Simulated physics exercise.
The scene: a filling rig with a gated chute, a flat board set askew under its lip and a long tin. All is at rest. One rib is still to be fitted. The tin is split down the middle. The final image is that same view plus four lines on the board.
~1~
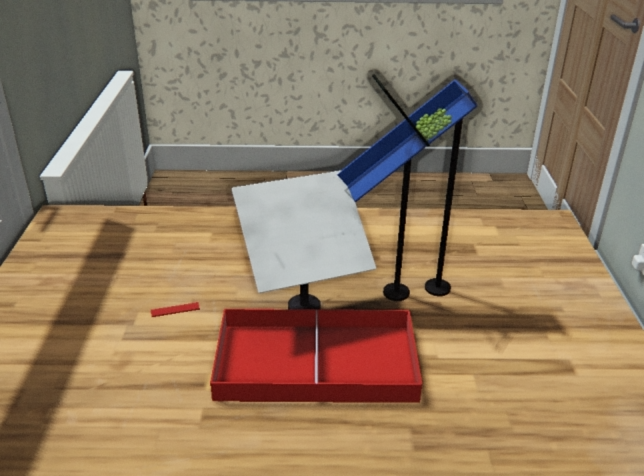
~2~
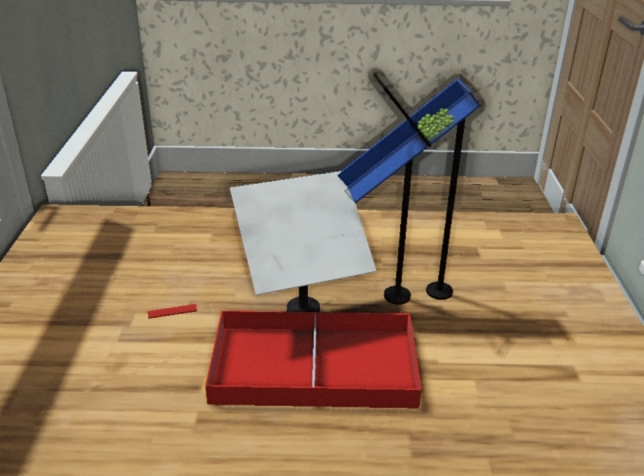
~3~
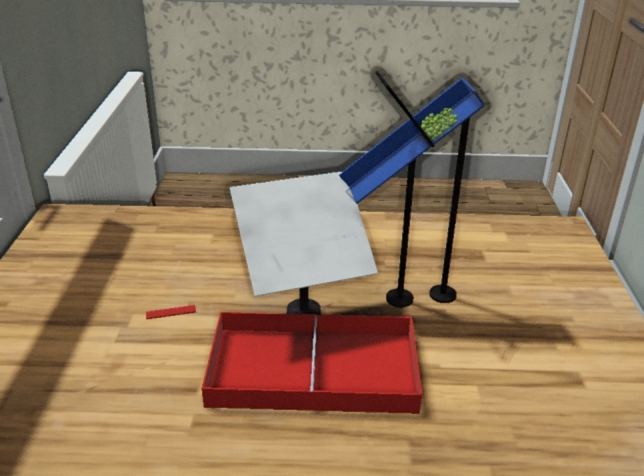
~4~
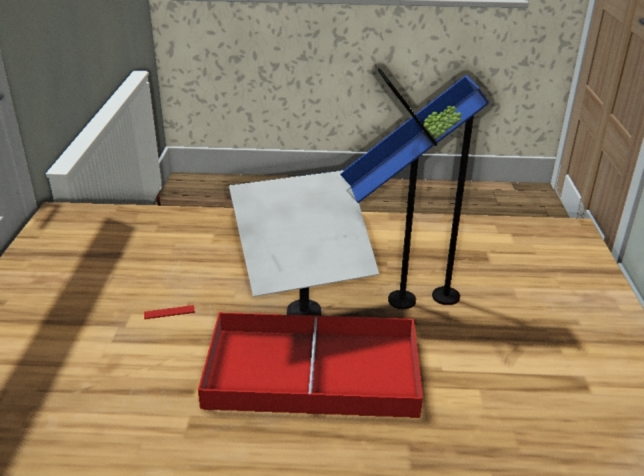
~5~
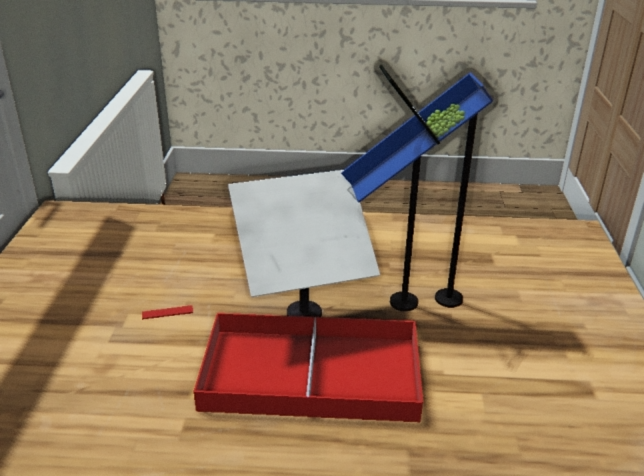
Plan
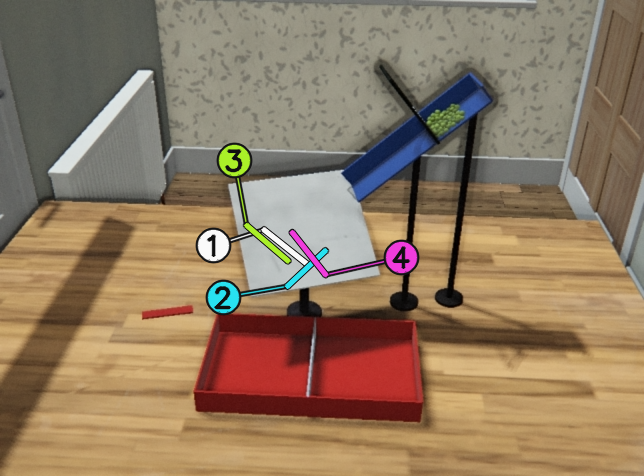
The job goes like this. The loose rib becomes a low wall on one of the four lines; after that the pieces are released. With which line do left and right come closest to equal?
Take 3.
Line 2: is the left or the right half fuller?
Left.
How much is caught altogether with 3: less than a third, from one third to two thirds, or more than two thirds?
More than two thirds.
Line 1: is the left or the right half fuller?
Right.
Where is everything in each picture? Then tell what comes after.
The first picture shows load behind the gate (429, 123), dried peas; lip of the chute (351, 194), sloping fairly steeply.
The second picture shows middle of the board (303, 229), tilted fairly steeply; middle of its low edge (318, 282); of its high edge (289, 179).
The third picture shows front corners of the tin (202, 388) and (421, 394); front end of its middle wall (312, 391).
The fourth picture shows middle of the load (438, 121); lip (354, 195).
The fifth picture shows middle of the load (441, 119); lip (355, 194).
On the marked copy, line 1 from (263, 229) to (306, 263); line 2 from (325, 250) to (287, 286); line 3 from (246, 225) to (288, 260); line 4 from (292, 232) to (325, 274).
With 1, of what is caught, about a tenth in the left half, almost all in the right.
With 2, of what is caught, the larger part in the left half, about a tenth in the right.
With 3, of what is caught, roughly half in the left half, roughly half in the right.
With 4, of what is caught, about a tenth in the left half, almost all in the right.
